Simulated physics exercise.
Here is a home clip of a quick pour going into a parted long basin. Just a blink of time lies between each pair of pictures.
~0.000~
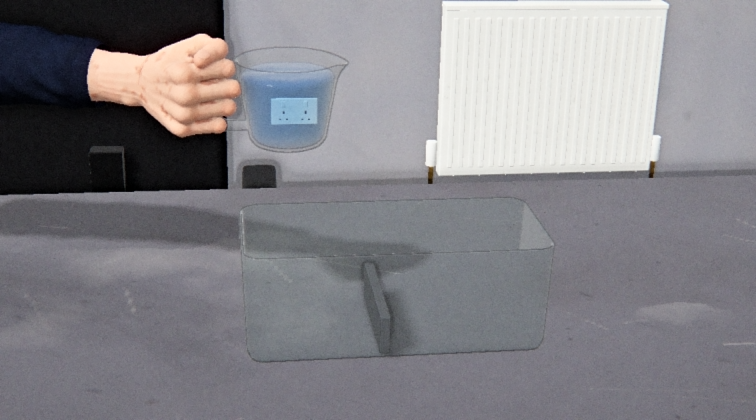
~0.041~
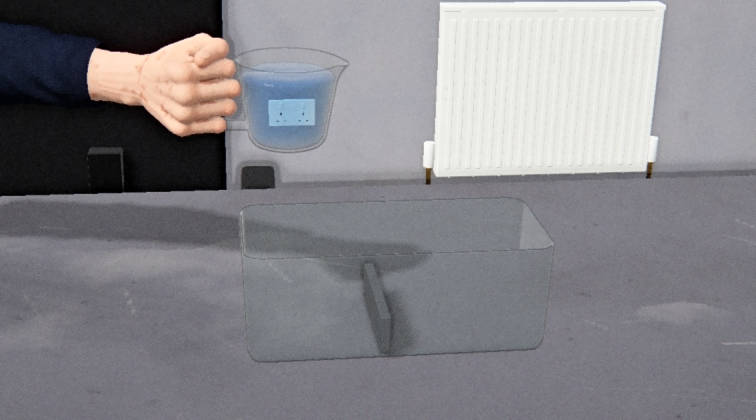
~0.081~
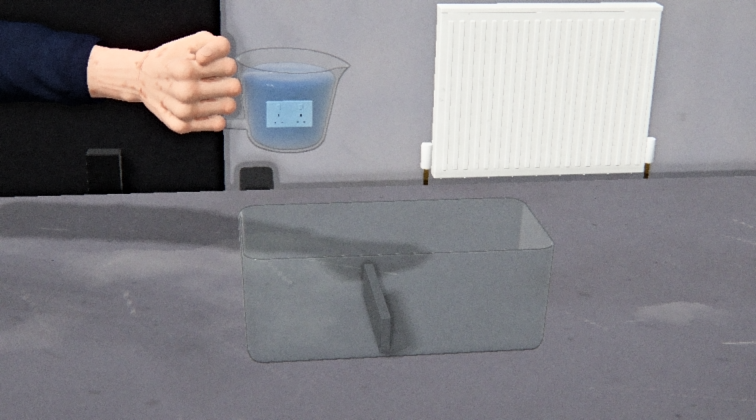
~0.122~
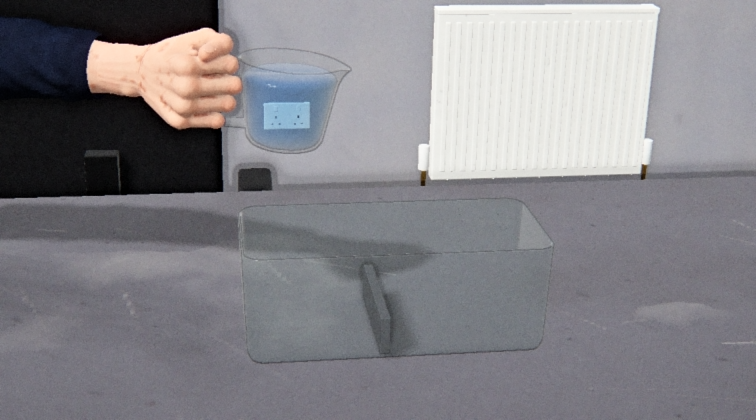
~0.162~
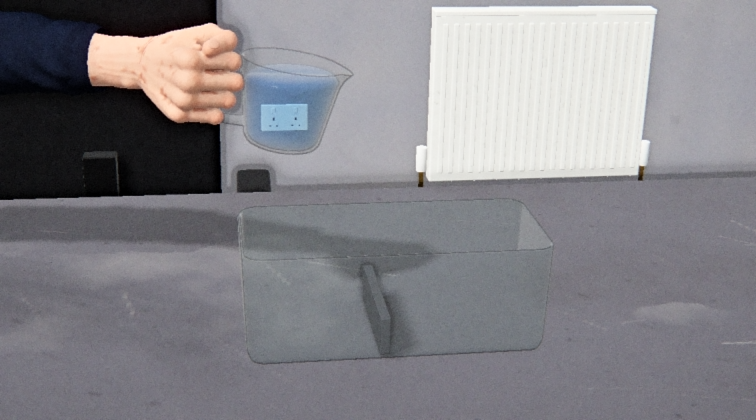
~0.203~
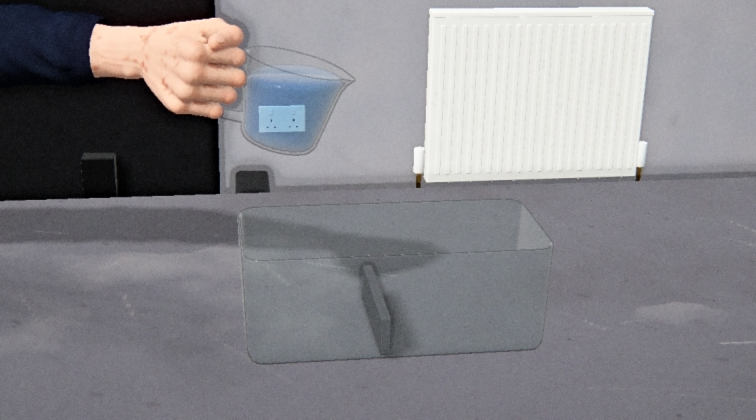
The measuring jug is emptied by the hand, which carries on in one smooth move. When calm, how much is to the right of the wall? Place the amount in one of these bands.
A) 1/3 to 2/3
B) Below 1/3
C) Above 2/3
C.
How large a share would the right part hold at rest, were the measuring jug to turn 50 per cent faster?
Near 70 %.
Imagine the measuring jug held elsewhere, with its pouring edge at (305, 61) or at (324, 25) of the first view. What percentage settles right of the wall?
Result, first then second: About 20 % and about 65 %.
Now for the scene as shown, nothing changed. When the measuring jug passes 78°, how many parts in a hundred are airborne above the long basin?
Somewhere around 30 per cent of it.
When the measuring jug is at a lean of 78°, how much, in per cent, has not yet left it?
Still holding around 55 %, give or take.
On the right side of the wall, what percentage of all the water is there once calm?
Close to 80 per cent.
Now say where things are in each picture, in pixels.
In the first frame, it leans 0°; its right rim is at (349, 61); the water meets the walls at (239, 72) and (335, 70); the long basin's rim runs from (241, 232) to (539, 223); the wall's top is at (377, 290).
In the second frame, it leans 1°; its right rim is at (349, 62); the water meets the walls at (240, 72) and (336, 71).
In the third frame, it leans 2°; its right rim is at (350, 64); the water meets the walls at (241, 72) and (336, 72).
In the fourth frame, it leans 5°; its right rim is at (352, 67); the water meets the walls at (242, 72) and (338, 73).
In the fifth frame, it leans 9°; its right rim is at (354, 72); the water meets the walls at (245, 73) and (341, 76).
In the sixth frame, it leans 14°; its right rim is at (356, 78); the water meets the walls at (246, 75) and (344, 77).
A moment on, the measuring jug is tipped on its side and 57 per cent is still to pour, 0 is left of the wall and 12 right of it.
Next, the measuring jug is tipped right over and 5 per cent is still to pour, 9 is left of the wall and 75 right of it.
Then the measuring jug is tipped right over and 0 per cent is still to pour, 18 is left of the wall and 81 right of it.
Later the measuring jug is tipped right over and 0 per cent is still to pour, 18 is left of the wall and 81 right of it.
In the end 18 per cent lies left of the wall, 81 right of it and 1 outside.
